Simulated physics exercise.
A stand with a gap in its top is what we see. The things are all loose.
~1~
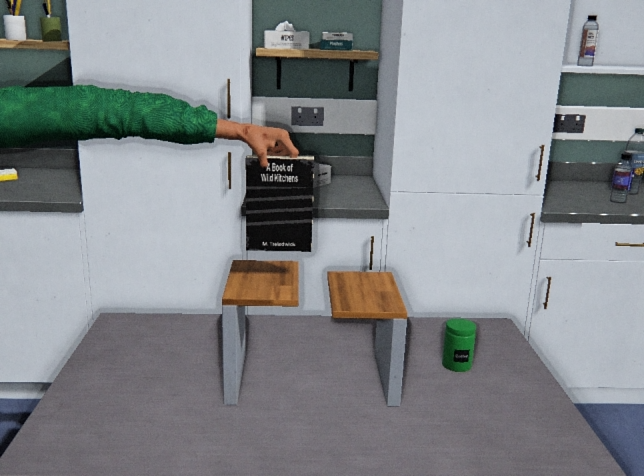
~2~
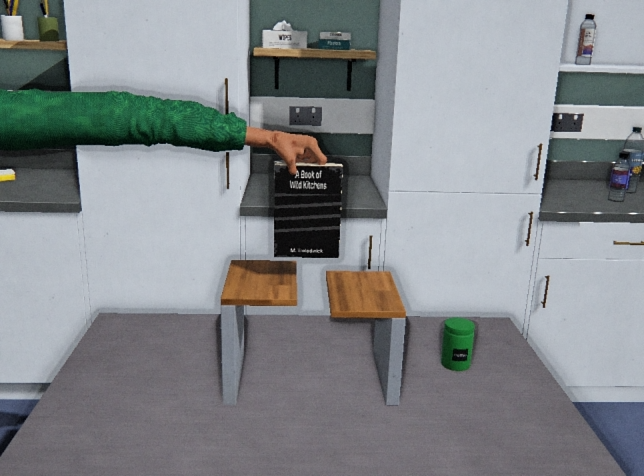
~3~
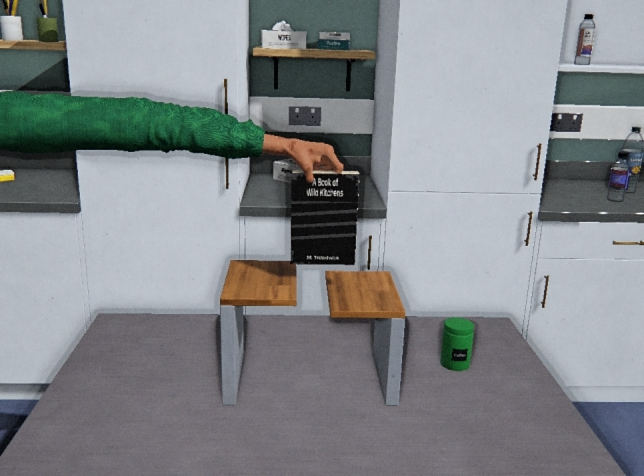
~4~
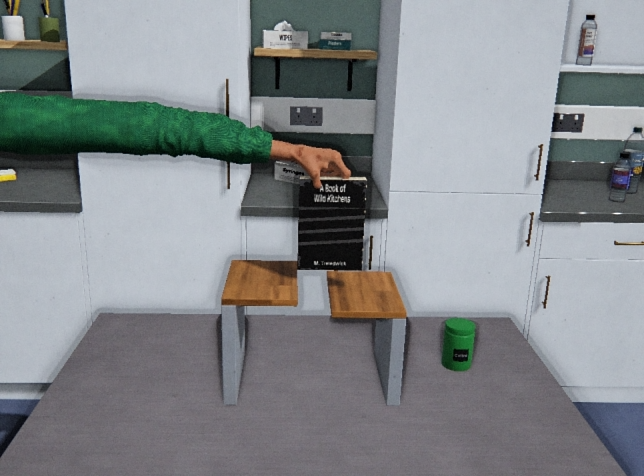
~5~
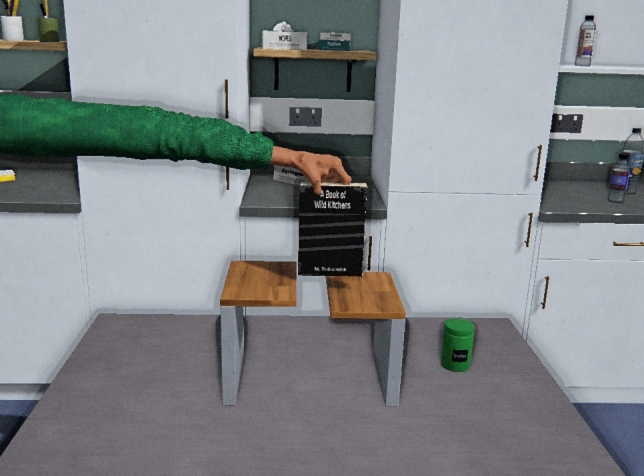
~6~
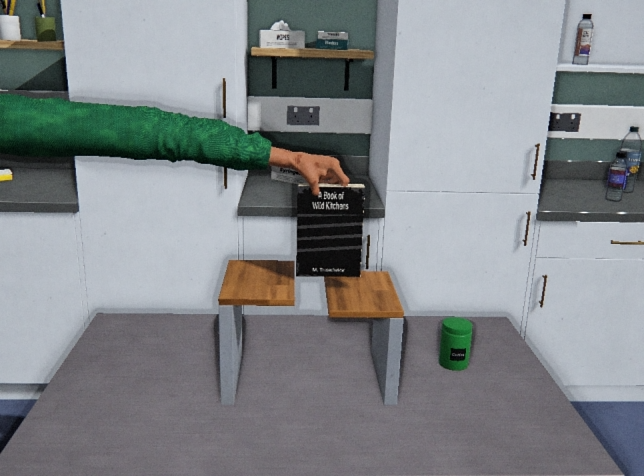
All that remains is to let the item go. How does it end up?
It will stay above.
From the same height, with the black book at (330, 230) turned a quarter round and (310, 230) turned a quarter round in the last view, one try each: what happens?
So, first time round it does not get through, then next time it makes it through.
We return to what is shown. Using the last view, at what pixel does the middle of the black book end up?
Around (329, 246).
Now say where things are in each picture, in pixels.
The first picture shows on its way; black book (280, 204); green jar (459, 345).
The second picture shows on its way; black book (307, 211); green jar (457, 344).
The third picture shows on its way; black book (324, 218); green jar (457, 344).
The fourth picture shows on its way; black book (331, 224); green jar (458, 344).
The fifth picture shows held still over the gap; black book (332, 230); green jar (457, 345).
The sixth picture shows held still over the gap; black book (330, 231); green jar (455, 344).
Then, 0.20 s on from there, black book shifted a little near (329, 245).
Then, 1.00 s on from there, black book resting near (330, 245).
In the end, both unmoved. At the end, from the last picture's camera, black book near (329, 246). The book stays on top.
